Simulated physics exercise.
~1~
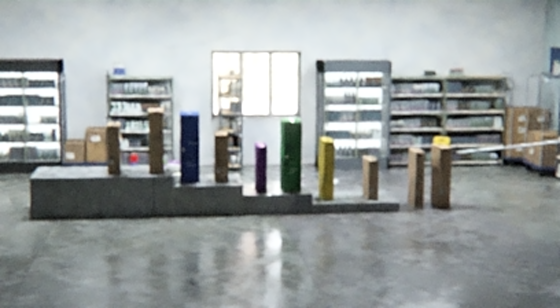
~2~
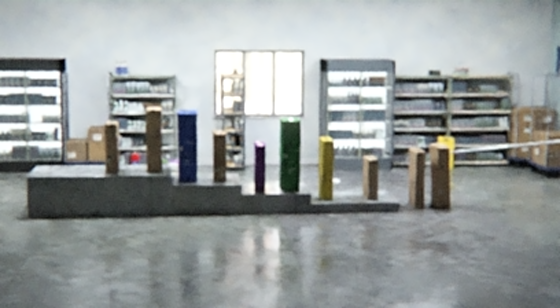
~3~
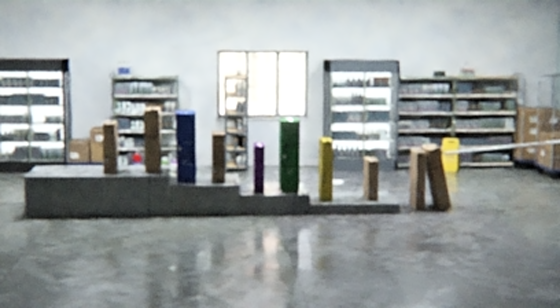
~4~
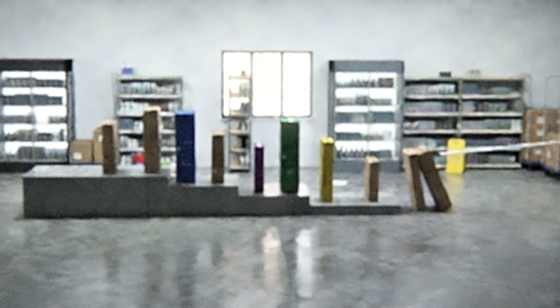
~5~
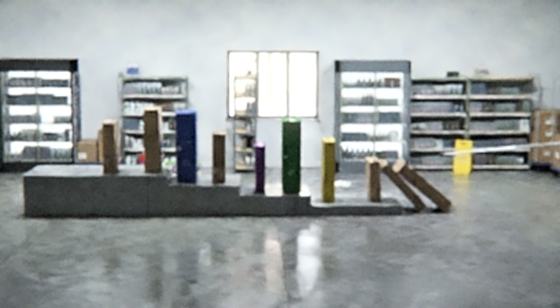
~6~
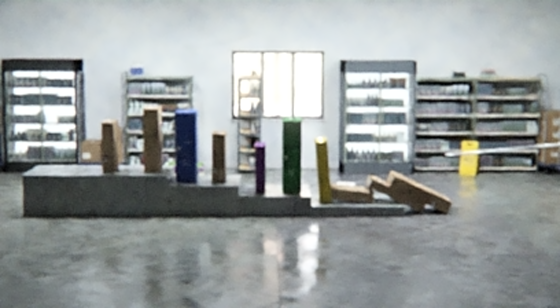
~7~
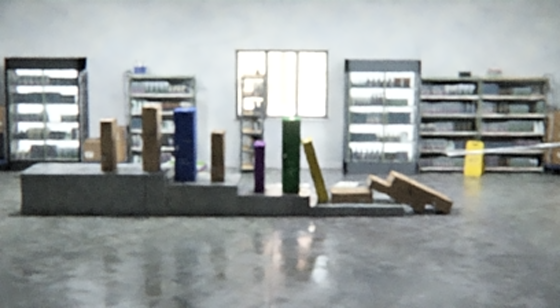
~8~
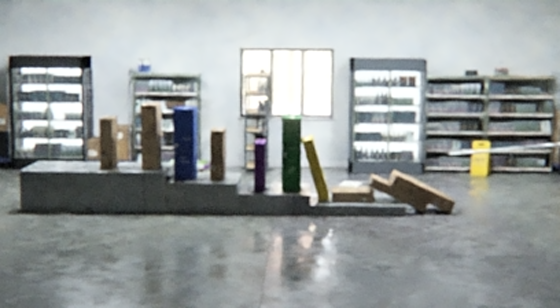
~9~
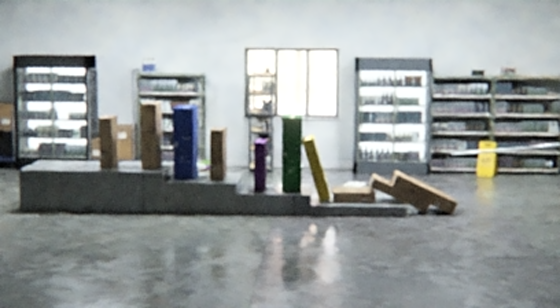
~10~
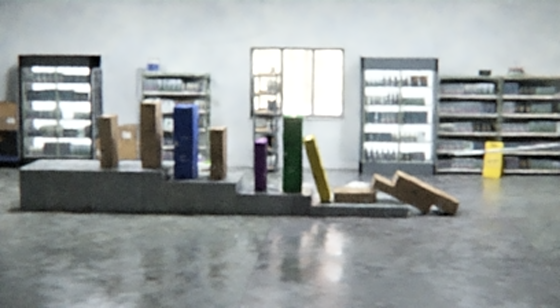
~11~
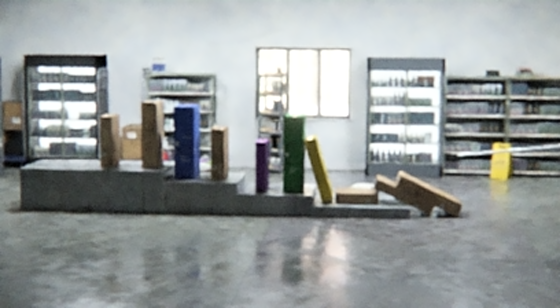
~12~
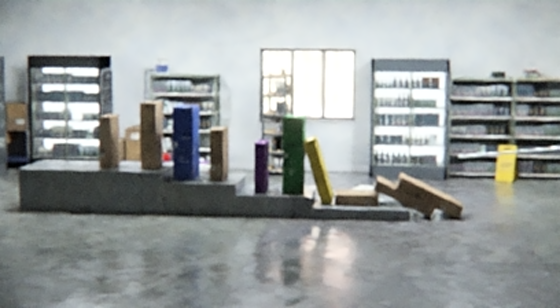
In this clip, a pale pole at the right tips the first of a row of upright cartons on low steps leftward, and two more cartons topple after it. The yellow carton tilts left against the green one, which stays upright with the rest.
